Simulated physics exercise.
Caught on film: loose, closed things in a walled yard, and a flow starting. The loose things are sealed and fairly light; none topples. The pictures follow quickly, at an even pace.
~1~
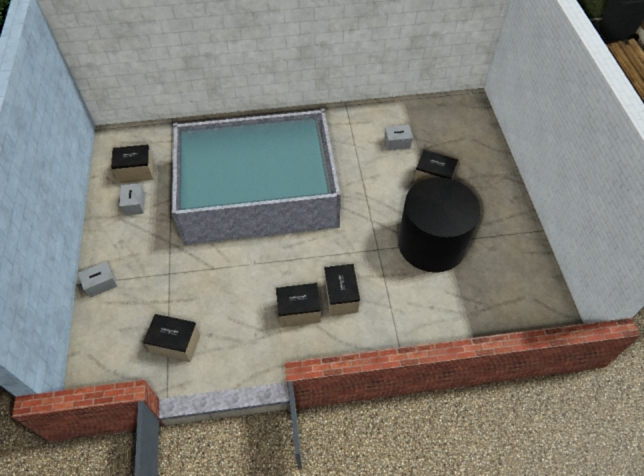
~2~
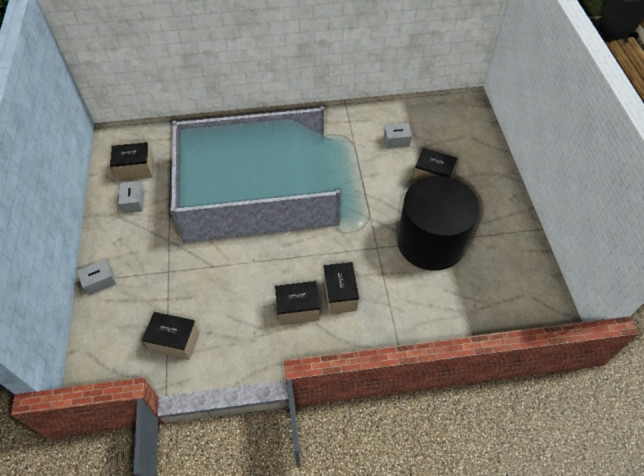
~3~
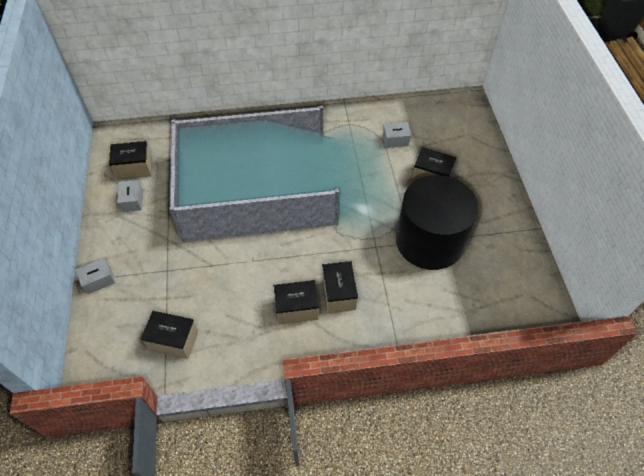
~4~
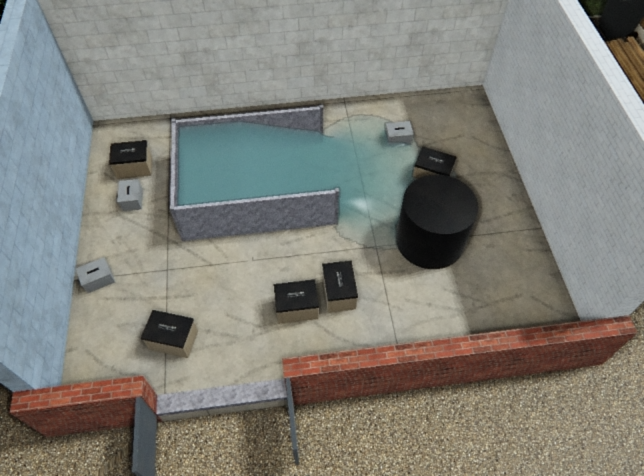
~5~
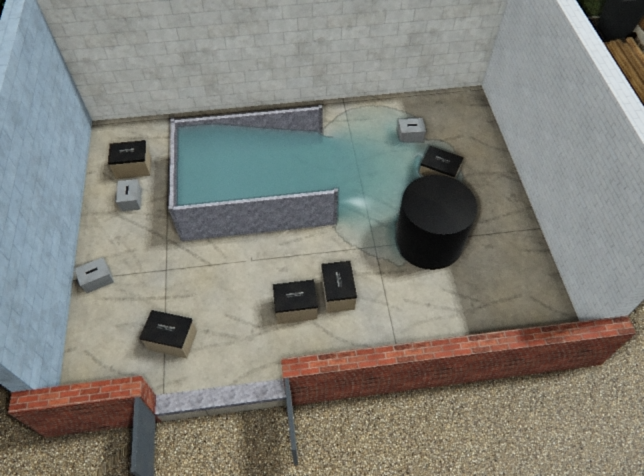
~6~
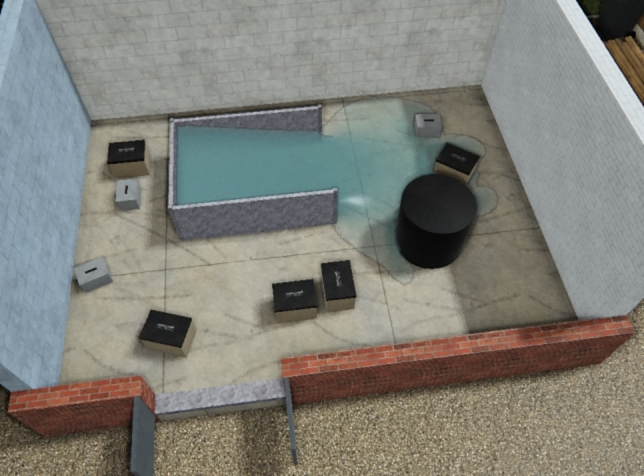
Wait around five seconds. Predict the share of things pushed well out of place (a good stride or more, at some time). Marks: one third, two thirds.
It is under a third.
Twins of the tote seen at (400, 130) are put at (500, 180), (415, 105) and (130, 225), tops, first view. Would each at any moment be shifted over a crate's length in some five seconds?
In turn: That far or more, shifted that much, no.
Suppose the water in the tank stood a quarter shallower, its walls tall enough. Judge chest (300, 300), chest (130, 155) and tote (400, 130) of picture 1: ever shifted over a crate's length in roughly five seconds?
In that order: No, under that, shifted that much.
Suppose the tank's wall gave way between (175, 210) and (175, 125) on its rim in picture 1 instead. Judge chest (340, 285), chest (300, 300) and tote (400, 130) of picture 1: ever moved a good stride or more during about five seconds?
In turn: Short of that, not that far, shifted that much.
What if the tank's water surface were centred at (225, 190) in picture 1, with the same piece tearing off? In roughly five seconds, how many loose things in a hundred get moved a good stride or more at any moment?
About 20 per cent.
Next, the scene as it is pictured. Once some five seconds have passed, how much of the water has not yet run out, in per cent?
Some 100 per cent.
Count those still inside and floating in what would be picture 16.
I count 2.
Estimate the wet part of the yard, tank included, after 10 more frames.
I make it 50 per cent.
A moment on, 2 of 8 are well off their spots; 0 afloat.
Next, 2 of 8 are well off their spots; 2 afloat.
Later, 2 of 8 are well off their spots; 2 afloat.
In the end, 2 of 8 are well off their spots, and 2 have been at some point; 2 afloat.
